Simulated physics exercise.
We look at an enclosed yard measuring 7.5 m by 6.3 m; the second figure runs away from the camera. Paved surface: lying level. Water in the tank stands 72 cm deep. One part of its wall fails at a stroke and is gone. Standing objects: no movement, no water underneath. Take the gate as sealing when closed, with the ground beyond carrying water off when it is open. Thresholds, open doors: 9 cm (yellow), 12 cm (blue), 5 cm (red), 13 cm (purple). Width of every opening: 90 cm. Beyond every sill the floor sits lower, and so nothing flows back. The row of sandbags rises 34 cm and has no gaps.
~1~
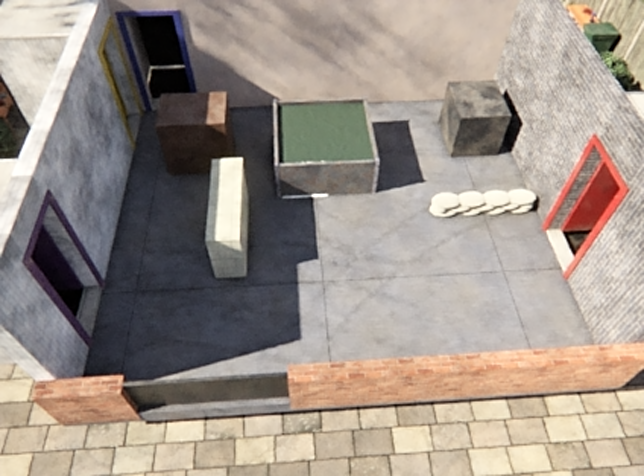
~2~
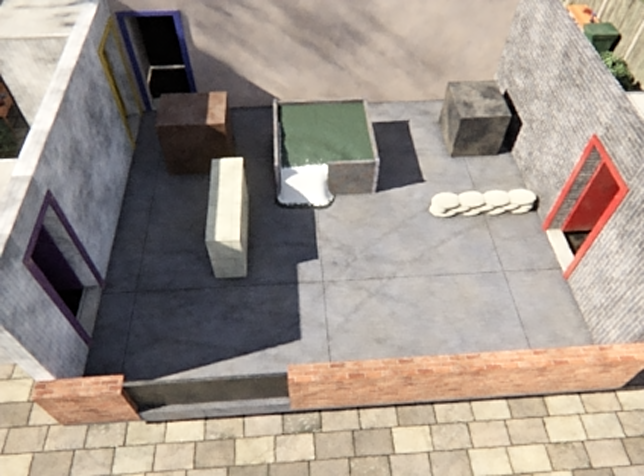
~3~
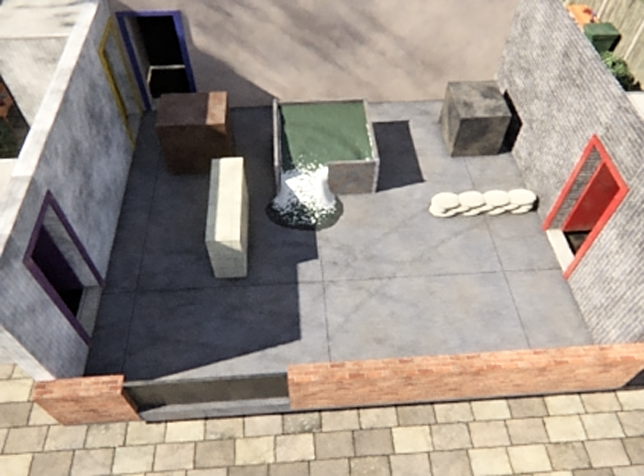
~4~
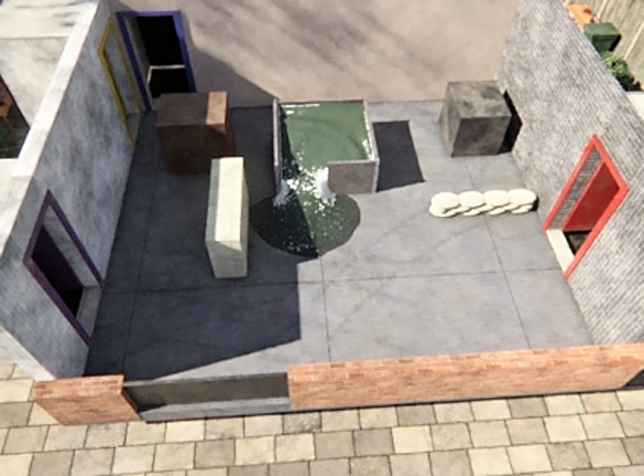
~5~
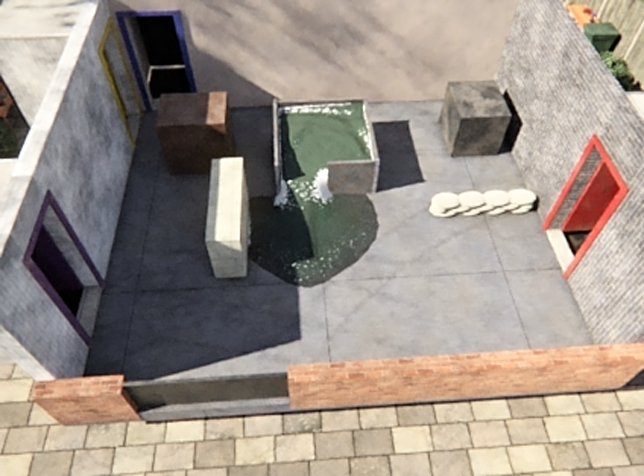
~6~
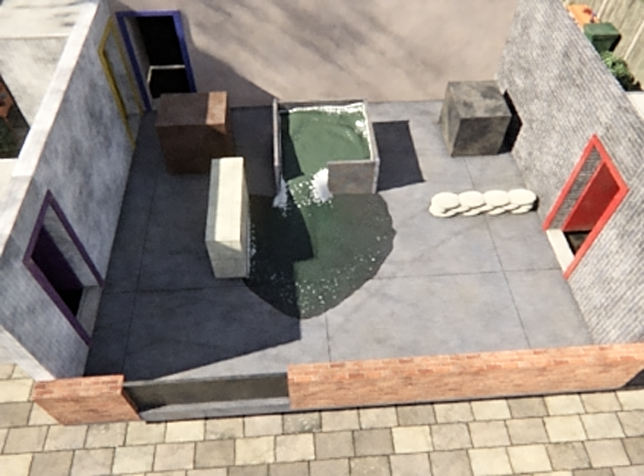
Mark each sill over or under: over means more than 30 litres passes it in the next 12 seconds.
Yellow door - under; blue door - under; red door - over; purple door - under.
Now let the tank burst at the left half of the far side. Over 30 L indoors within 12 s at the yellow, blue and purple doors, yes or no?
Then: Yellow beyond it, blue short of it, purple short of it.
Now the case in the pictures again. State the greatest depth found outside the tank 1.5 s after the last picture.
About 35 cm.
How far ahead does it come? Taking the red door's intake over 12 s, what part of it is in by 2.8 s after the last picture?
Roughly 0%.
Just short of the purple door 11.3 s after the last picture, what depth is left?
7.0 cm.
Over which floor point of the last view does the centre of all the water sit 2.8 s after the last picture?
I'd put it close to (320, 259).
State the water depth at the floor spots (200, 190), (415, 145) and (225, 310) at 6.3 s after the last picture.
Around 6 cm, 0 cm and 2 cm.
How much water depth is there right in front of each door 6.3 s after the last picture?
Depths in cm: Yellow 3, blue 7, red 9, purple 8.
Then, 0.7 s after the last picture water covers 25 % of the floor and is deepest (38 cm) near (300, 198); yellow door not reached, blue door not reached, red door not reached, purple door not reached.
Then, 1.5 s after the last picture water covers 30 % of the floor and is deepest (35 cm) near (286, 386); yellow door not reached, blue door not reached, red door not reached, purple door not reached.
Then, 2.8 s after the last picture water covers 40 % of the floor and is deepest (22 cm) near (92, 399); yellow door not reached, blue door not reached, red door not reached, purple door 10 cm at the sill, 0 L in.
Then, 6.3 s after the last picture water covers 70 % of the floor and is deepest (13 cm) near (482, 219); yellow door 3 cm at the sill, 0 L in, blue door 7 cm at the sill, 0 L in, red door 9 cm at the sill, 24 L in, purple door 8 cm at the sill, 0 L in.
Then, 11.3 s after the last picture water covers 85 % of the floor and is deepest (10 cm) near (79, 400); yellow door 5 cm at the sill, 0 L in, blue door 6 cm at the sill, 0 L in, red door 7 cm at the sill, 68 L in, purple door 7 cm at the sill, 0 L in.
